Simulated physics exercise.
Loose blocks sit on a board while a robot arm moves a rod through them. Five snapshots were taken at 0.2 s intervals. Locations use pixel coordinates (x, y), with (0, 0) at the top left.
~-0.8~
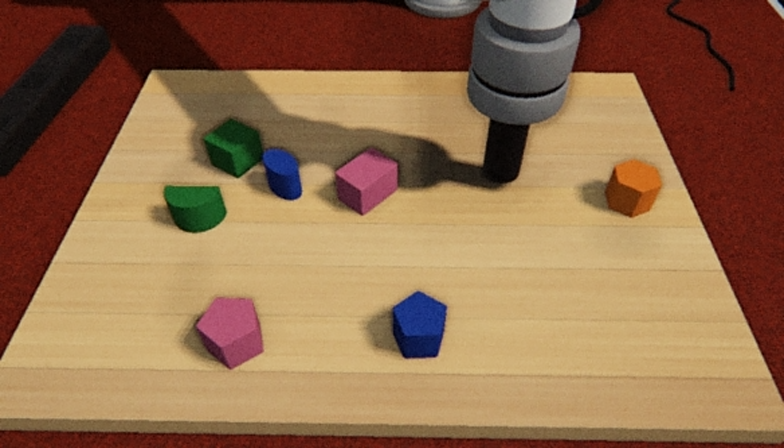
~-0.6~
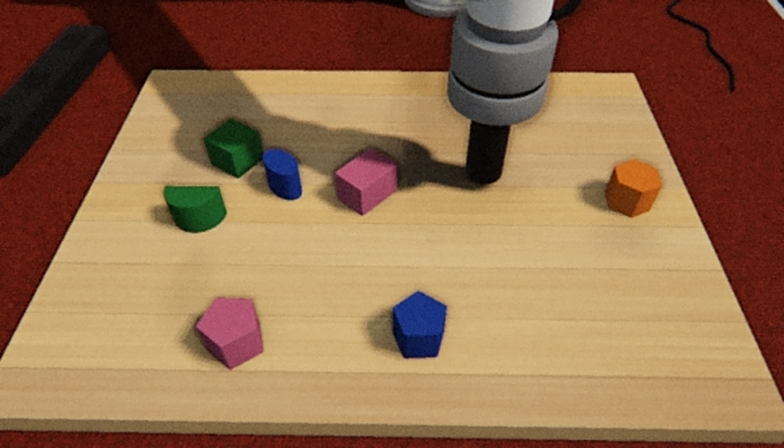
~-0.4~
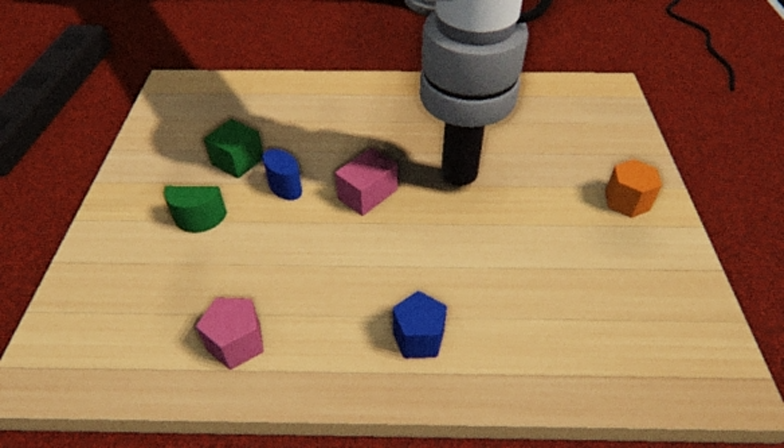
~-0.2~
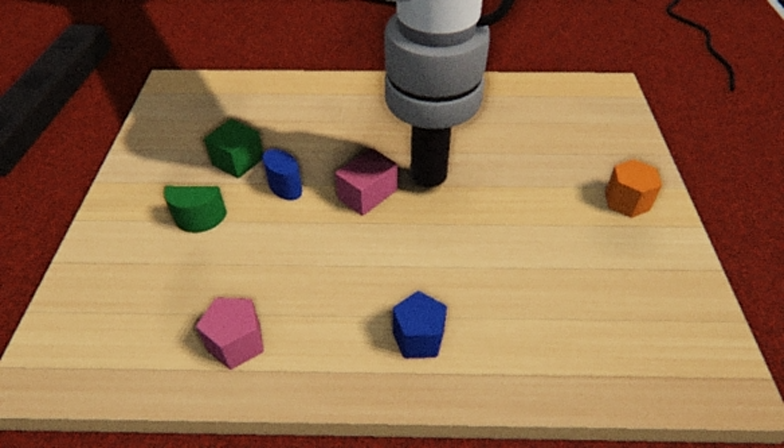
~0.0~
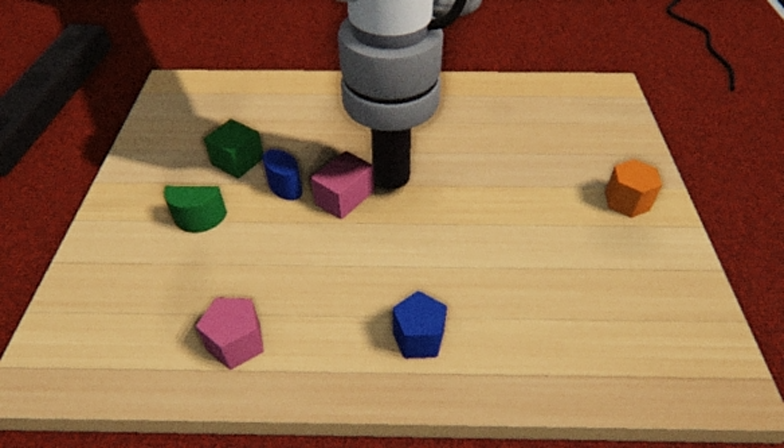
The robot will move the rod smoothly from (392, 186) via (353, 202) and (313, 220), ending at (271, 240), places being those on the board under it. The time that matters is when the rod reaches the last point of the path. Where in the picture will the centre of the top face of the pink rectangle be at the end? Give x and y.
I'd expect the centre of its top face to be at (235, 190).
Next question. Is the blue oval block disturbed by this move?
The blue oval block changes place.
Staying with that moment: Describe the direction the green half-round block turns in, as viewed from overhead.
That block twists counter-clockwise.
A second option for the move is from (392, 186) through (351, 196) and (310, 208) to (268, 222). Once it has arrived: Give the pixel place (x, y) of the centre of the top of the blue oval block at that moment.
Around pixel (253, 161).
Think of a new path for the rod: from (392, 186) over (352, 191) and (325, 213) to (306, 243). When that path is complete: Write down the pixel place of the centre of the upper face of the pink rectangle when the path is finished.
Expect it around (256, 203).
On the path given first. One third of the way, rod at (352, 193); blue oval block at (274, 161), turned 25° clockwise; pink rectangle at (298, 182), turned 15° clockwise.
Two thirds of the way, rod at (311, 211); blue oval block at (264, 159), turned 65° clockwise; pink rectangle at (260, 187), turned 45° clockwise.
At the end, rod at (269, 231); green half-round block at (179, 191), turned 25° anticlockwise; blue oval block at (264, 159), turned 65° clockwise; pink rectangle at (235, 190), turned 100° clockwise.
